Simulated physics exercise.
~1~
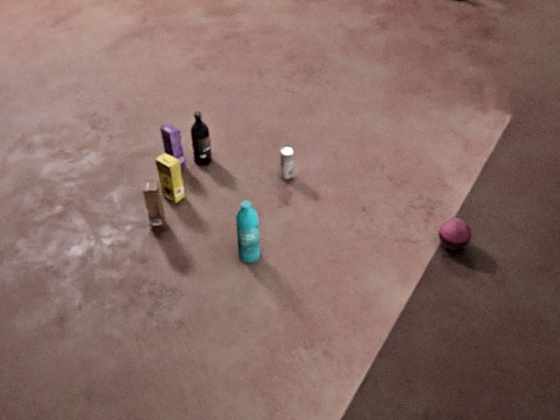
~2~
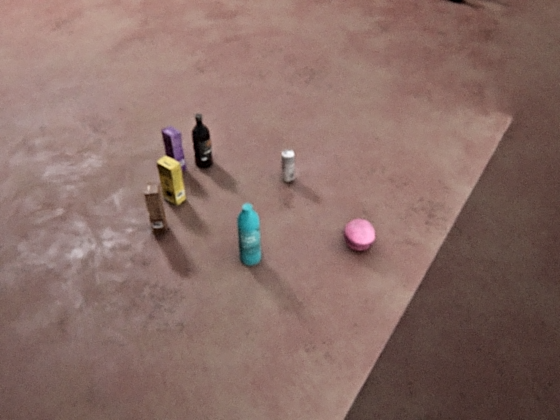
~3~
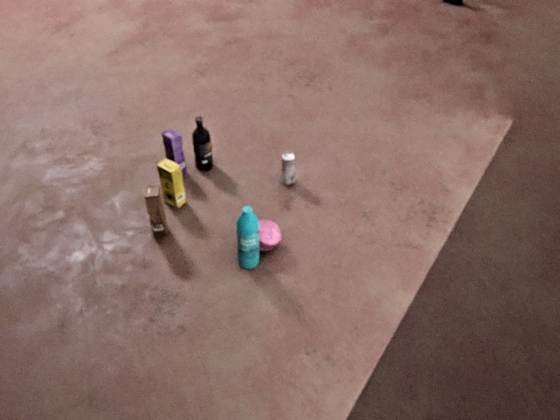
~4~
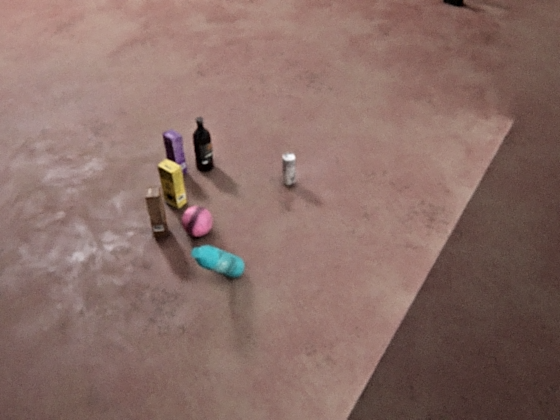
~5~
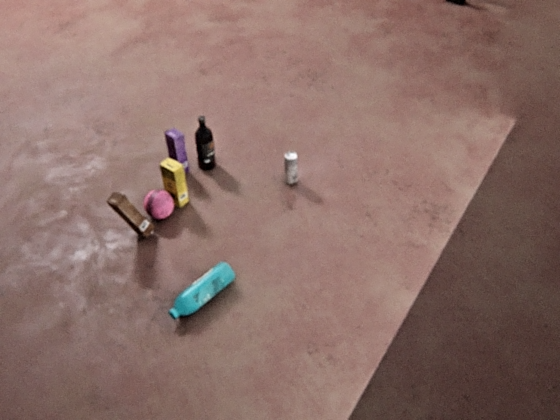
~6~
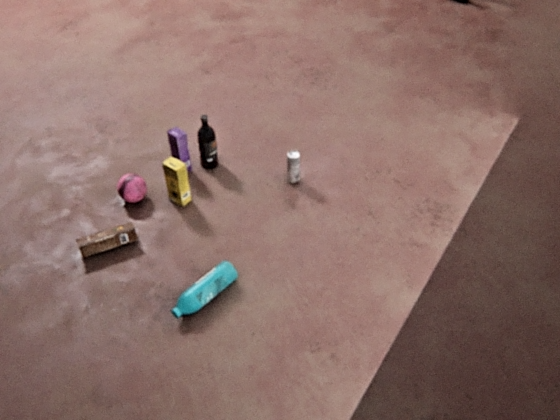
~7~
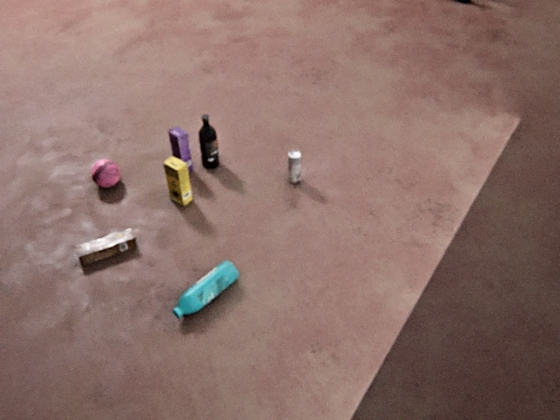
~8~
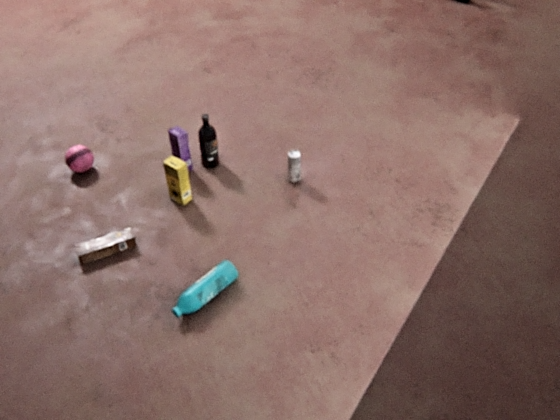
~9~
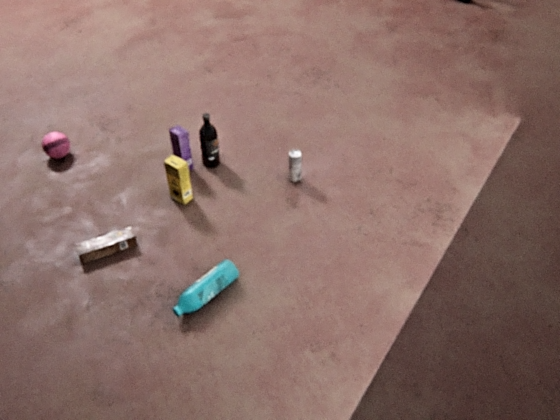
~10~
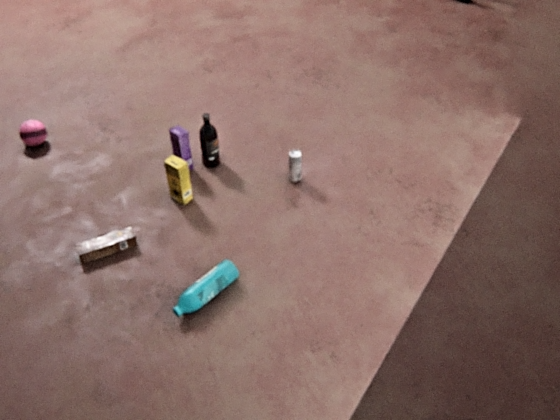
In this clip, a pink ball rolls left across a reddish floor, knocks over a turquoise bottle and then a brown carton, and continues toward the far left, while the purple and yellow cartons, black bottle and white can remain standing.
